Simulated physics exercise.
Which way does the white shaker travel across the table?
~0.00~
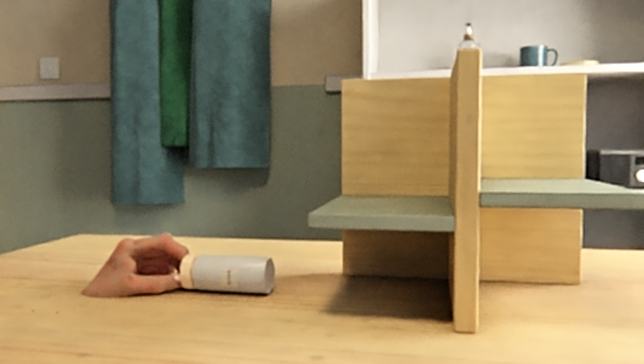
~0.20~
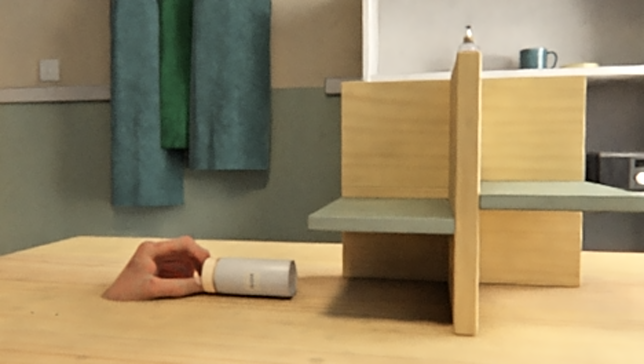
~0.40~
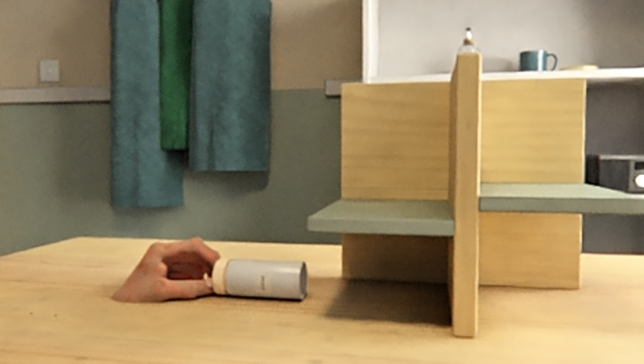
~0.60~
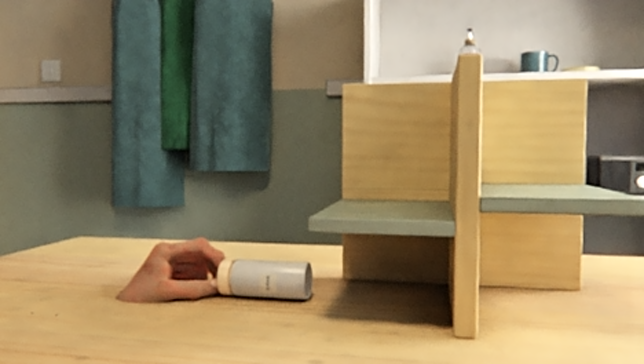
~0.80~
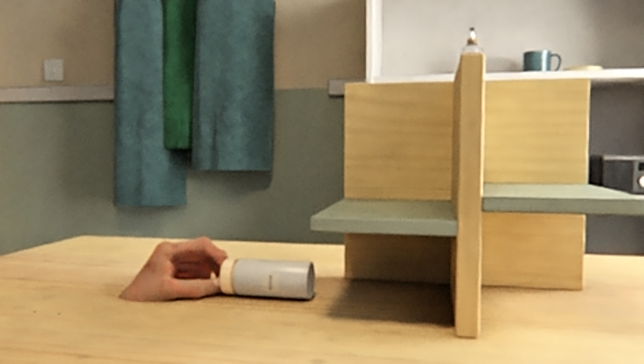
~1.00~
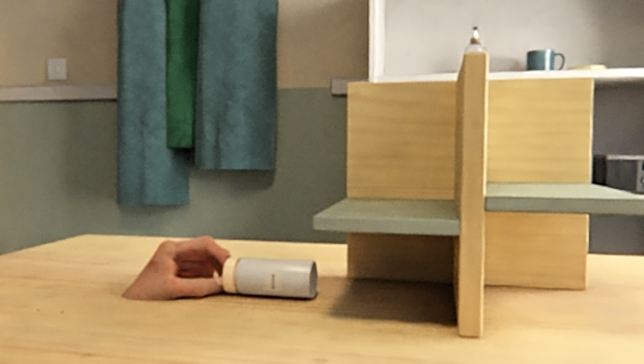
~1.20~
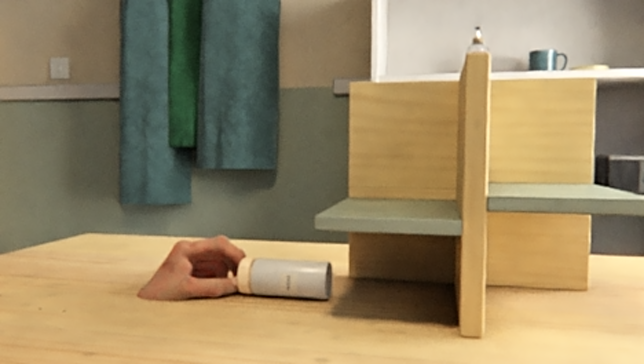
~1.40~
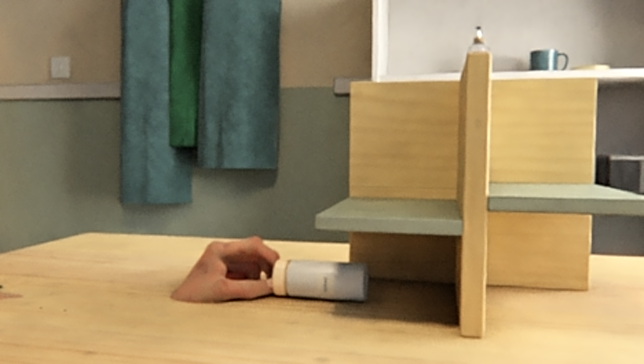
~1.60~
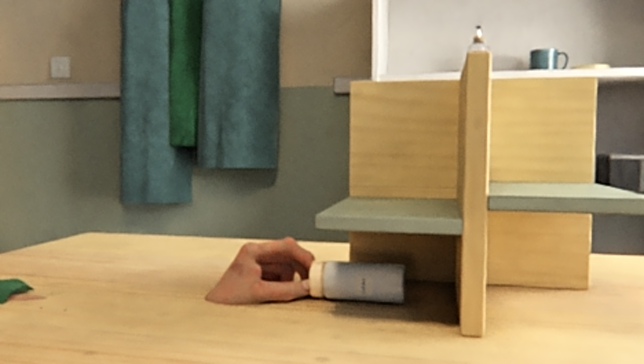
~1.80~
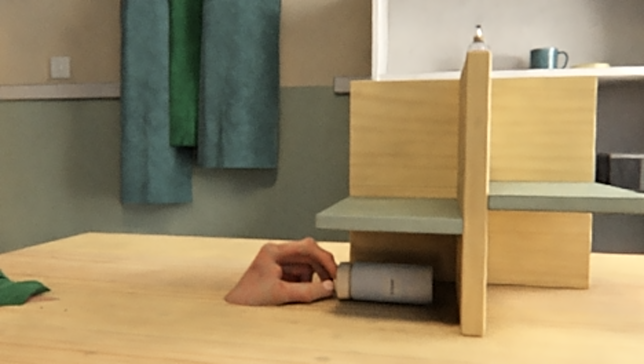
The white shaker moves to the right, toward the space under the ledge.
A hand pushes a white shaker lying on its side across a pale wooden table, seen from the front at about table height by a slightly swaying camera. To the right stands a wooden divider with grey-green ledges, and blue-green and green cloths hang on the wall behind. The shaker slides right, nearly pauses, then moves on toward the opening beneath the left ledge. It goes in smoothly, while a bit of green cloth appears at the left edge. At the end the shaker lies under the ledge, with the fingers still at its near end.
